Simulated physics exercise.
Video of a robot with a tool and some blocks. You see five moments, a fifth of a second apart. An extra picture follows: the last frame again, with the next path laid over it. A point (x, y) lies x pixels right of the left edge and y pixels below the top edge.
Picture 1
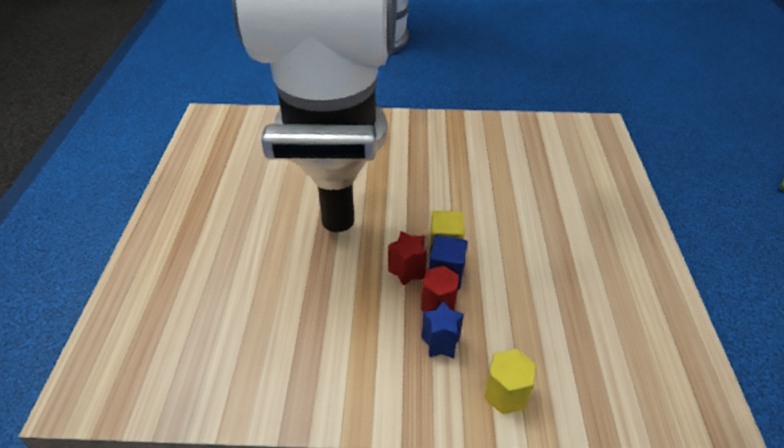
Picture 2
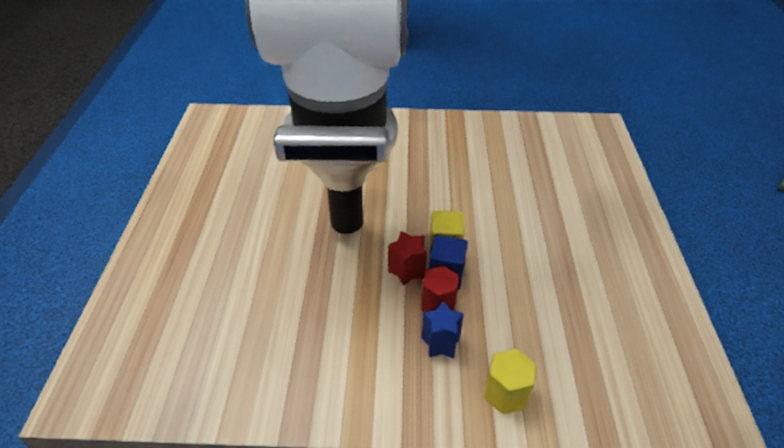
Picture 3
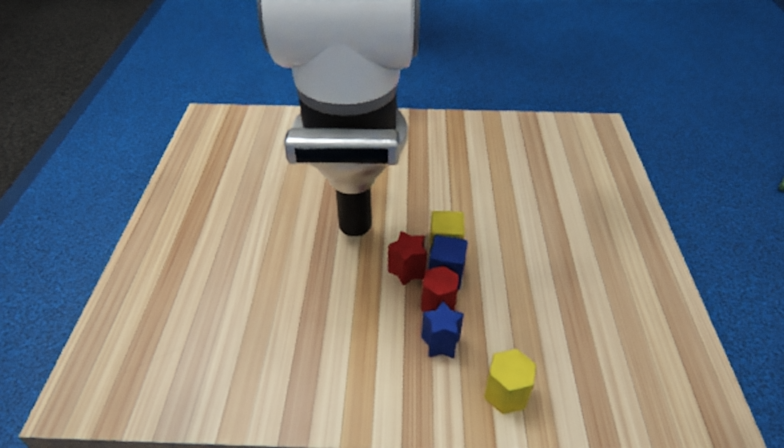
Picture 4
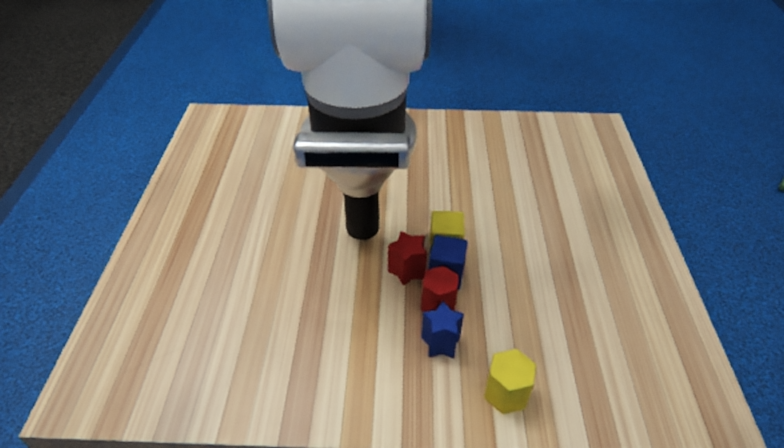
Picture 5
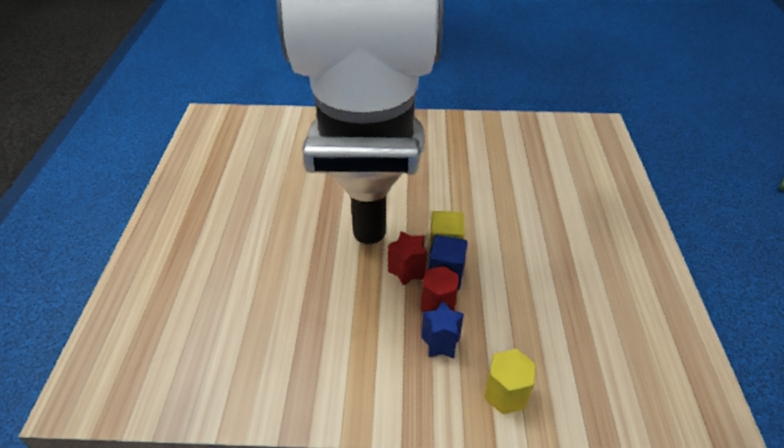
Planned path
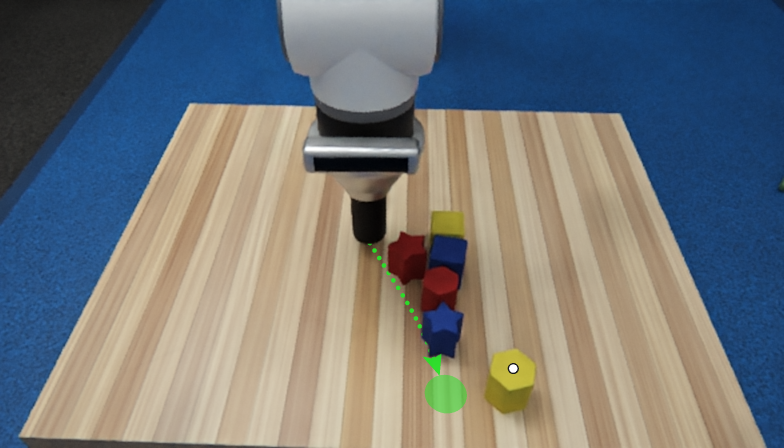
On a striped wooden board over blue carpet, a white and grey robot arm holds its black-tipped tool upright to the left of a cluster of red, blue and yellow blocks. The tool slides slowly right and slightly nearer, closing in beside the red star-shaped block, while all the blocks stay still.
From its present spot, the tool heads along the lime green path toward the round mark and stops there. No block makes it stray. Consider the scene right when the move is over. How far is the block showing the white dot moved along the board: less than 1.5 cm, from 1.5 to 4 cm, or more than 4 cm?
It is going to finish within 1.5 cm of where it is now.
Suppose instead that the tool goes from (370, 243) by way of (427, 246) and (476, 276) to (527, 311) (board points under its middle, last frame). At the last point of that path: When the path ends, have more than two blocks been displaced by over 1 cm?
Final answer: Yes.
The drawn path runs from (370, 243) via (396, 285) and (423, 333), ending at (446, 394); the dot is on the yellow hexagonal block.
The first path, step by step. One third of the way, tool at (397, 275); red star-shaped block at (430, 265), turned 20° anticlockwise; red hexagonal block at (453, 288); blue four-sided block at (460, 252), turned 35° anticlockwise.
Two thirds of the way, tool at (425, 325); red star-shaped block at (447, 279), turned 65° anticlockwise; red hexagonal block at (481, 299), turned 20° clockwise; blue star-shaped block at (454, 329), turned 15° anticlockwise; blue four-sided block at (461, 252), turned 40° anticlockwise.
At the end, tool at (447, 384); red star-shaped block at (447, 279), turned 65° anticlockwise; red hexagonal block at (481, 299), turned 20° clockwise; blue star-shaped block at (483, 358), turned 75° anticlockwise; blue four-sided block at (461, 252), turned 40° anticlockwise; yellow hexagonal block at (524, 371).
